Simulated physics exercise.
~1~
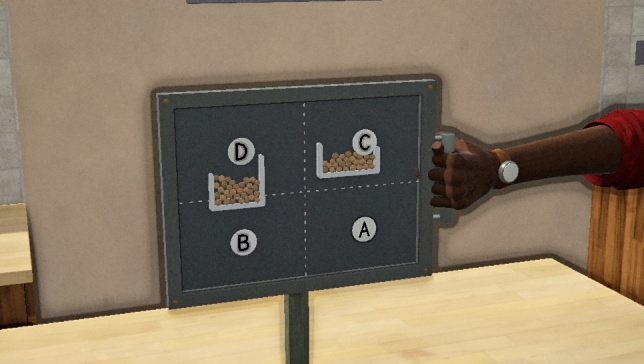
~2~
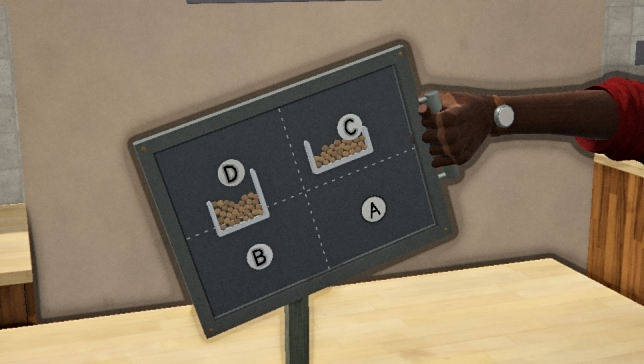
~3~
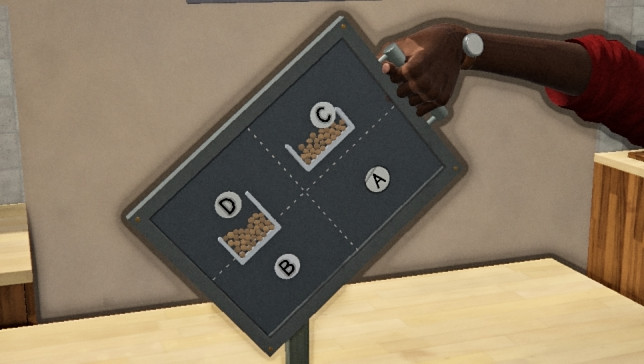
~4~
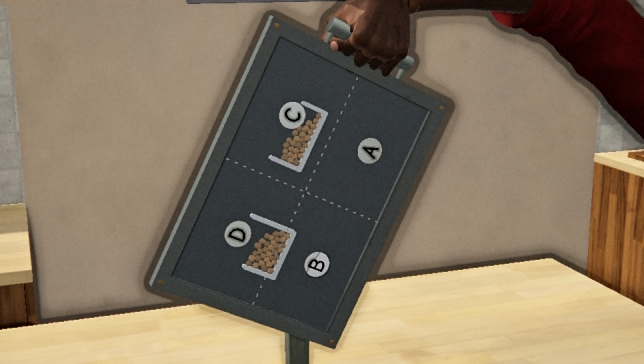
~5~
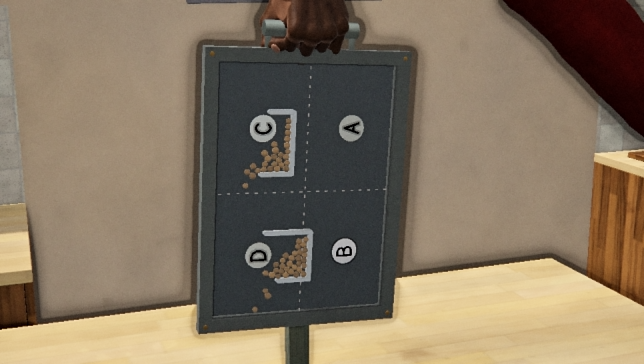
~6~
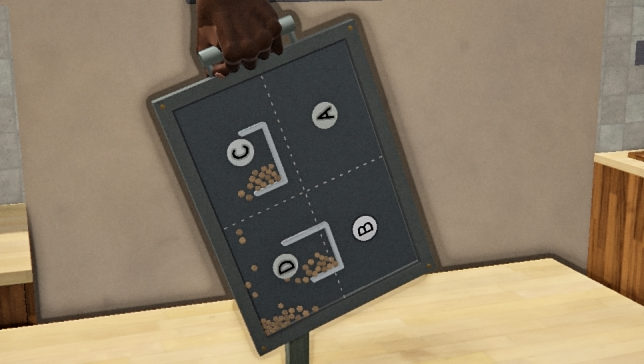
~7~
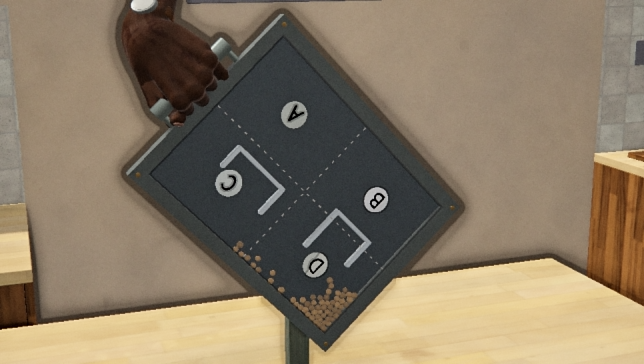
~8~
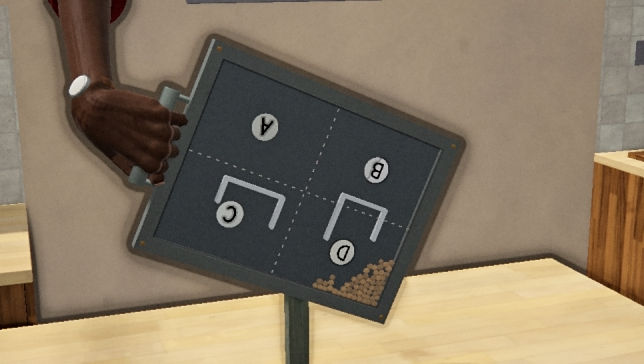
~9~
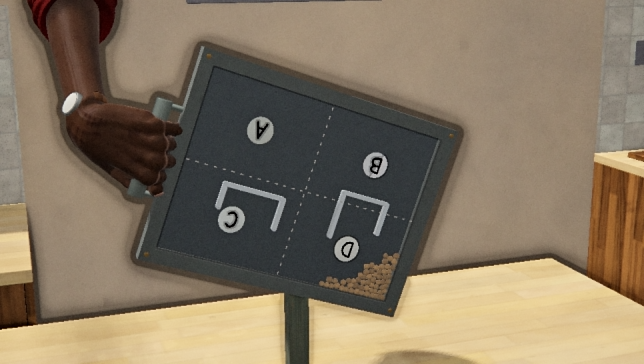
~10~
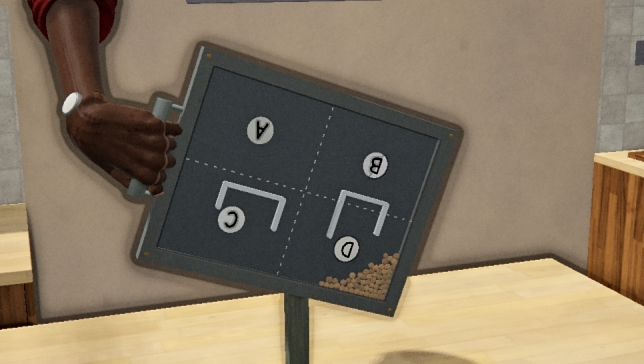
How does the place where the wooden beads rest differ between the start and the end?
At the start the beads sit in the two pale open-topped holders by D and C, in the left and upper right of the box. By the end they lie in one heap in the box's lower right corner, in the quarter marked D, and both holders are empty.
Dark upright box turning anticlockwise by a hand on its handle, wooden beads spilling from two holders and settling in D's corner.
